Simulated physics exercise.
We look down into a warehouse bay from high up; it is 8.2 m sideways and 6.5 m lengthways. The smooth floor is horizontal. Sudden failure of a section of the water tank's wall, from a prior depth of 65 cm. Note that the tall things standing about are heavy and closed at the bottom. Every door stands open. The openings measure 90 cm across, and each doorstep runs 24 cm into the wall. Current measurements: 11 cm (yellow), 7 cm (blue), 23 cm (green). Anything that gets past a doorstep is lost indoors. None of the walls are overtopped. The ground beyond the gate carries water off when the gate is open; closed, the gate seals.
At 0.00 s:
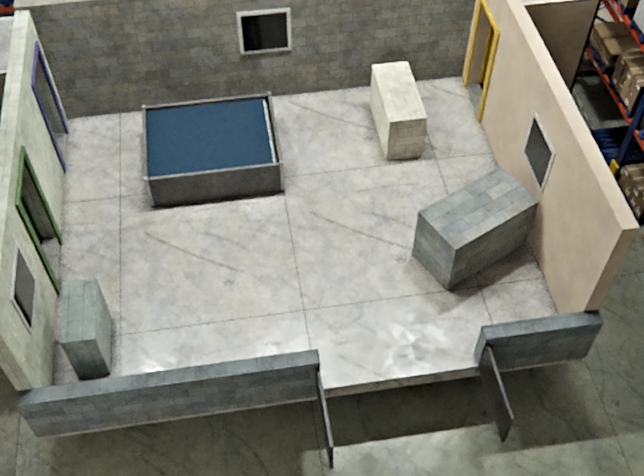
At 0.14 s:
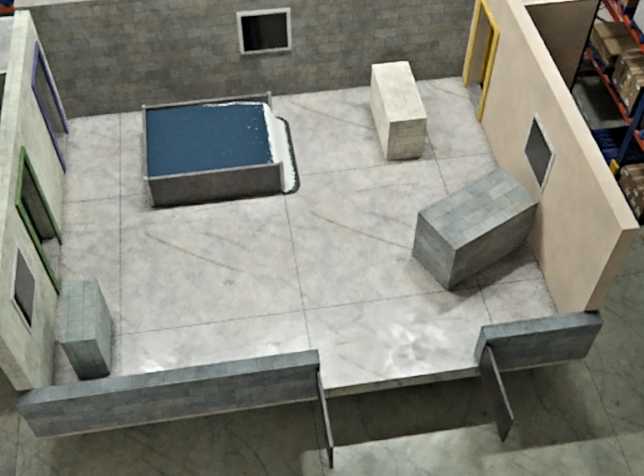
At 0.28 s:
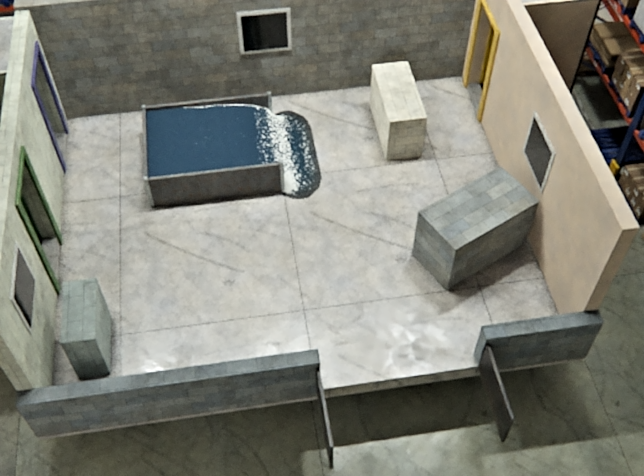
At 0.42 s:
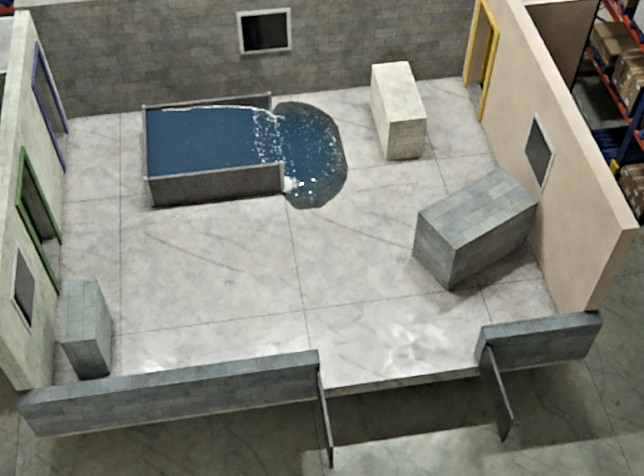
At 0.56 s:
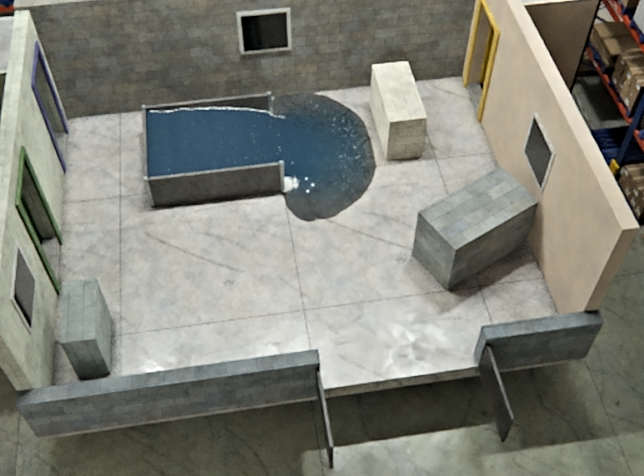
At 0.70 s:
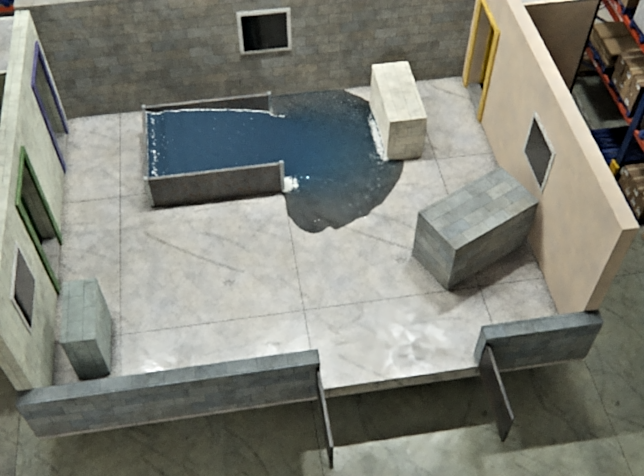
The footage shows a walled bay seen from above, where water in a rectangular tank pours out through its open right side, spreads across the pale floor in a widening rounded pool, and reaches the pale block to the right.
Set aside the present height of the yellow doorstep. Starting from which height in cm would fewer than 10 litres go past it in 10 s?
From roughly 20 cm upwards.
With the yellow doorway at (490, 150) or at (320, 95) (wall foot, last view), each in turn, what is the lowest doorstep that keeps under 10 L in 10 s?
You'd want roughly 20 cm there first, then roughly 22 cm.
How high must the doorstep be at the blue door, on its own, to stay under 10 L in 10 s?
About 8.0 cm at blue.
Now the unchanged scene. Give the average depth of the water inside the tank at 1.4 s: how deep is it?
The mean depth is roughly 37 cm.
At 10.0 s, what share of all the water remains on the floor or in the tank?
Something like 84 per cent of it remains.
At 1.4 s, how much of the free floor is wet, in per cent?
About 25 per cent.
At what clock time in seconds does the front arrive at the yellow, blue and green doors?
It arrives at the yellow door at 2.0 s, the blue door at 5.0 s and the green door at 7.0 s.
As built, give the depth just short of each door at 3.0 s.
Depths, in cm - yellow: 21, blue: 0, green: 0.
After 1.4 s water covers 25 % of the floor, deepest (42 cm) near (373, 142); it has not reached the yellow door.
After 3.0 s water covers 35 % of the floor, deepest (29 cm) near (373, 142); 21 cm at the yellow door, 27 litres in over its 11 cm doorstep.
After 10.0 s water covers 95 % of the floor, deepest (12 cm) near (507, 221); 6 cm at the yellow door, 100 litres in over its 11 cm doorstep.
At the yellow door as built, the water arrived by 2.0 s and peaked near 22 cm at 2.8 s.
Run again over the same 10 s with other heights there, 23 litres in over 17 cm, 2 litres over 23.5 cm. The limit of 10 litres is kept from about 20 cm up.
